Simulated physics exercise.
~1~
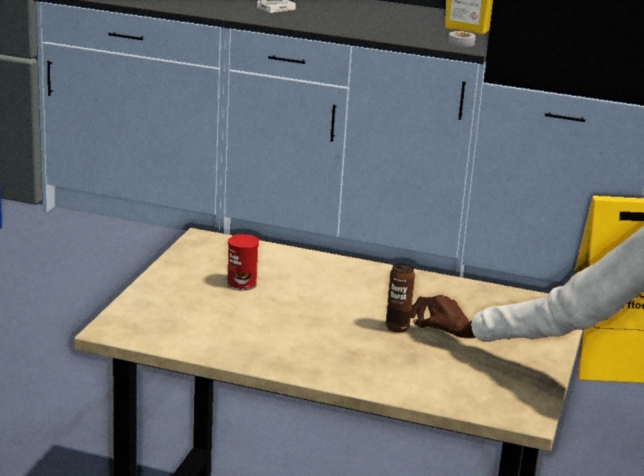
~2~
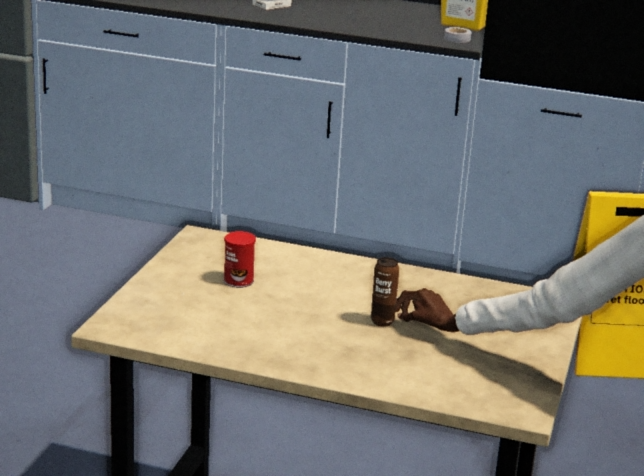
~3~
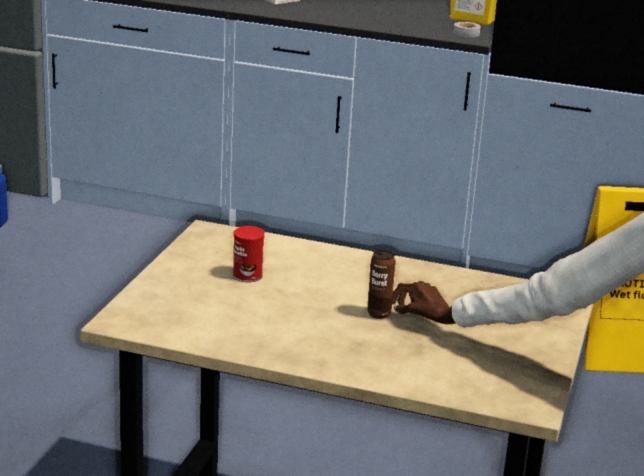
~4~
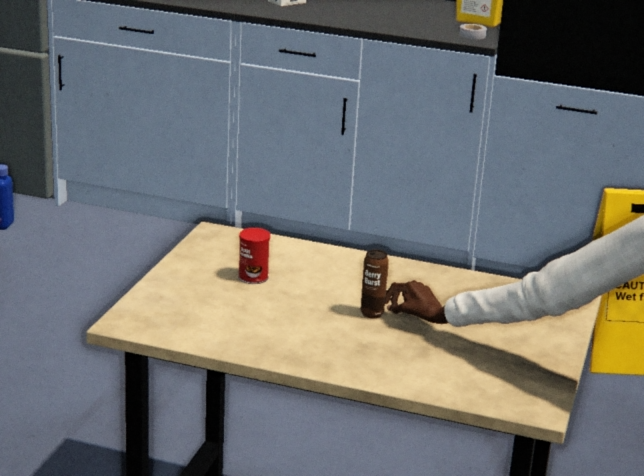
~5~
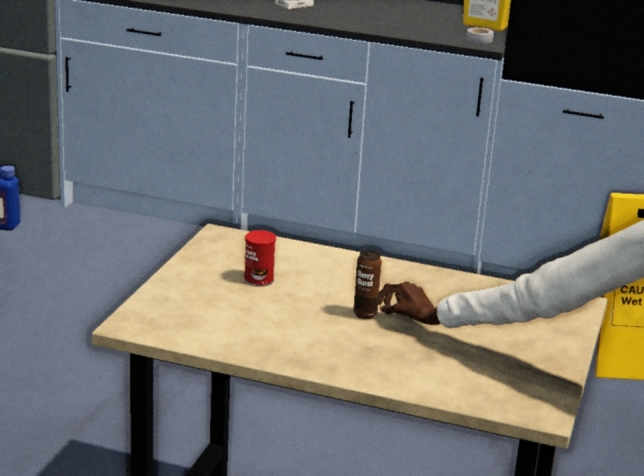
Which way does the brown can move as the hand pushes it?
The brown can slides to the left, a short way towards the red tin.
On a kitchen table, a hand slowly pushes a brown can left, and it stays upright.
